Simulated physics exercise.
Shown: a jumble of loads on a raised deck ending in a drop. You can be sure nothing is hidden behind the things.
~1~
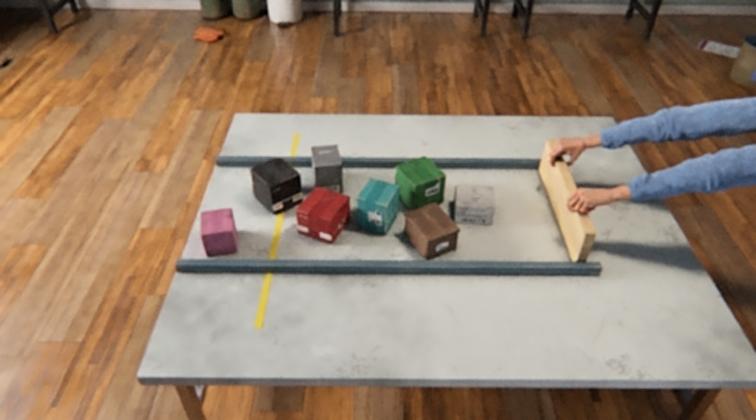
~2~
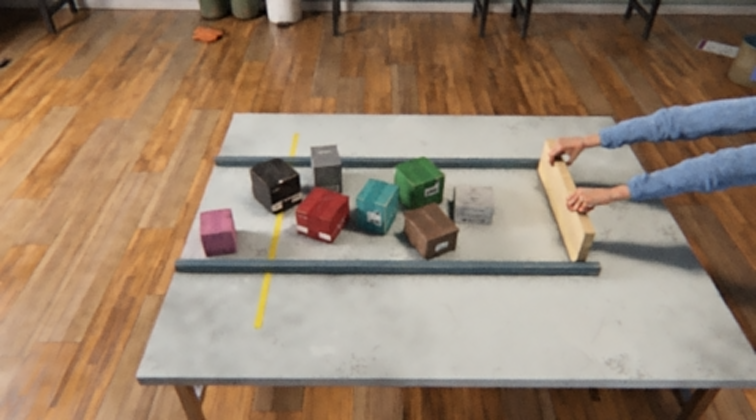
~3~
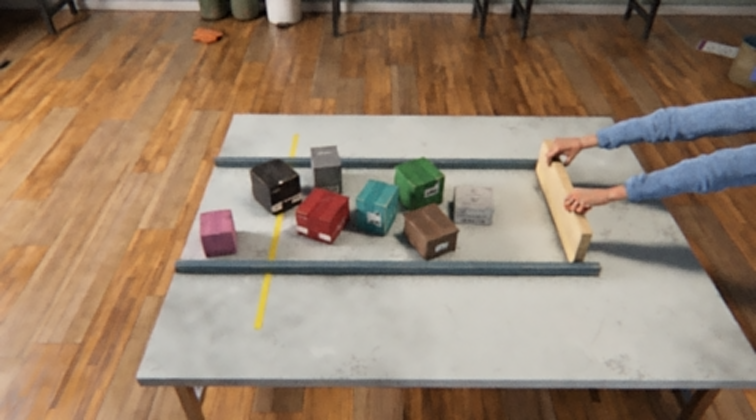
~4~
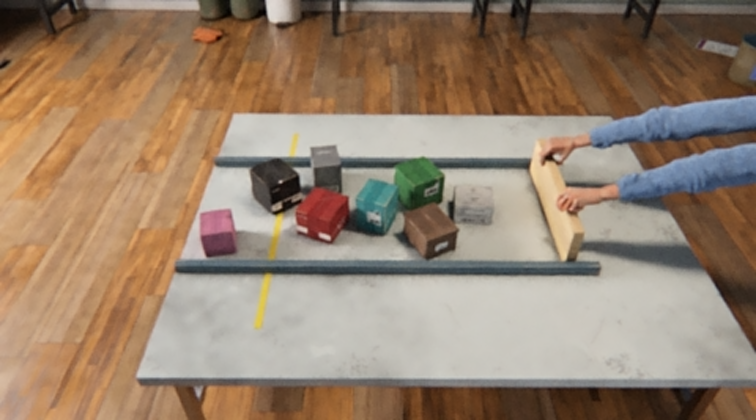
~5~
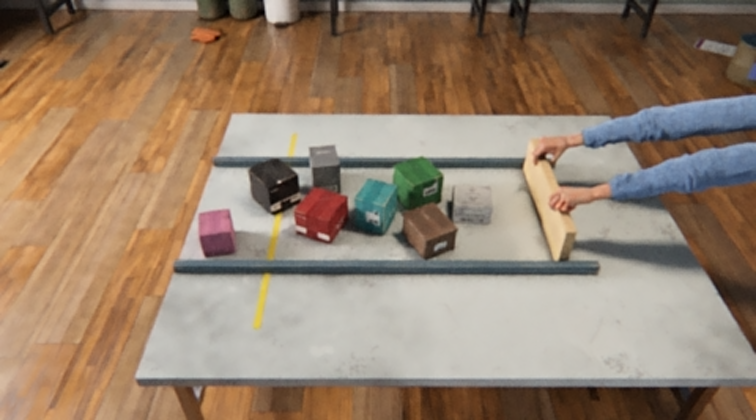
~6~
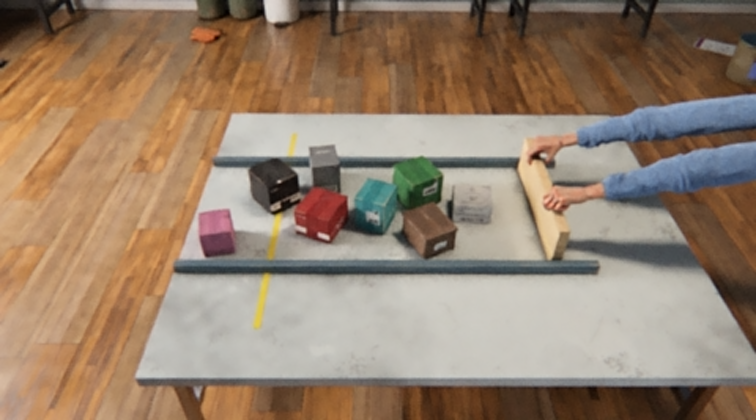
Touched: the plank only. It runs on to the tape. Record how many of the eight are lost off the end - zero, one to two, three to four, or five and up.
Seems the ones that don't stay up number one or at most two, for sure.
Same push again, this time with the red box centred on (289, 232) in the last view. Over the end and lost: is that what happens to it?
In this case the red box does not drop.
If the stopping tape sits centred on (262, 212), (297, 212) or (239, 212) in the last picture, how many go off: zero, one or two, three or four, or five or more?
Taking them in turn, either three or four; one or two; at least five.
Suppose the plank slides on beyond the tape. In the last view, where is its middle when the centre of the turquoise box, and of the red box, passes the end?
(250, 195) and (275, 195), more or less.
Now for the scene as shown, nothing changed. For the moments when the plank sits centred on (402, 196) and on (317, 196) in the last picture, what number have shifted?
I make it 6 at the first spot and 8 at the other.
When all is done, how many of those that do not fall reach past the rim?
2 is the number.
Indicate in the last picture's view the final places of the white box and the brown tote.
Around (260, 204) and around (242, 236).
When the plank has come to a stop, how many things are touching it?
Count: 3.
A little later, none off yet; pink box at rest near (217, 233); black box at rest near (274, 186); grey box at rest near (325, 170).
Next, none off yet; pink box at rest near (217, 233); black box at rest near (271, 185); grey box shifted about its own width near (298, 164).
When it is over, the number that fall off is one or two; down, pink box.
